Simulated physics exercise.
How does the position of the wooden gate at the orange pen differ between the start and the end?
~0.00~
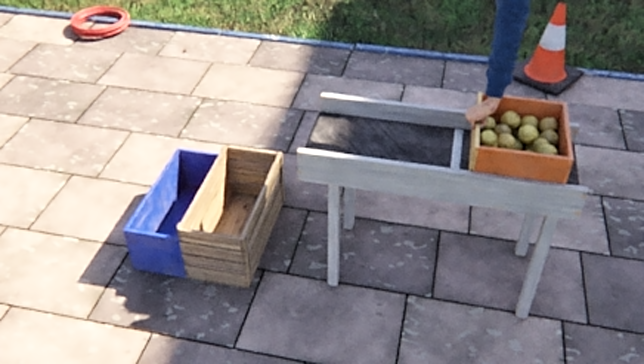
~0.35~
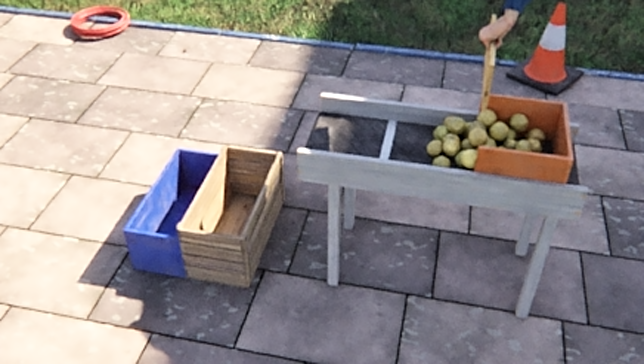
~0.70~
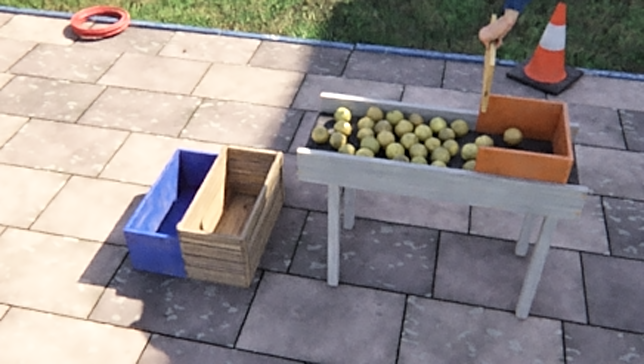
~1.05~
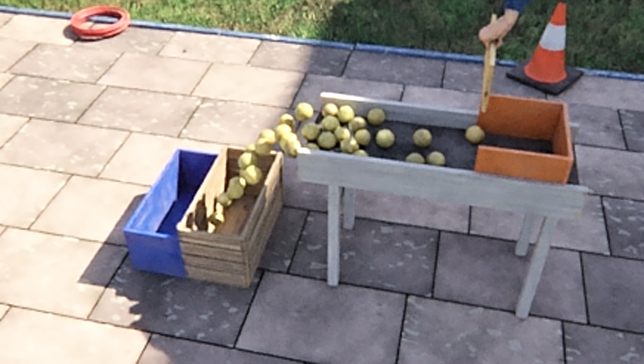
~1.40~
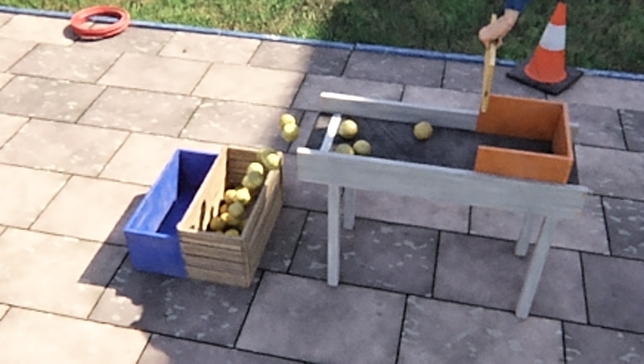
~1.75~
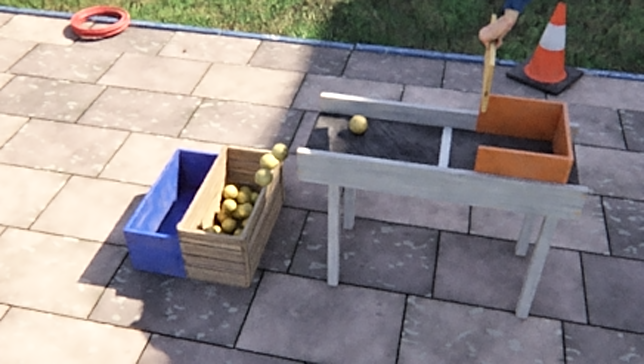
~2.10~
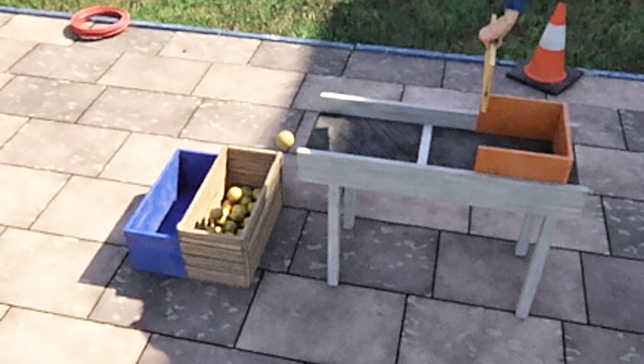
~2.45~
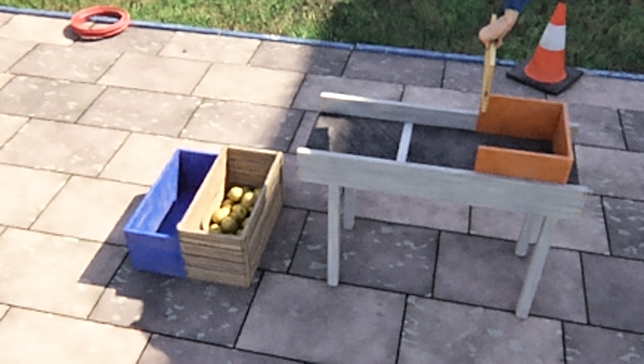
At the start the gate is down, closing off the left side of the pen. By the end it is held up well above that spot by the hand, leaving the pen open to the belt.
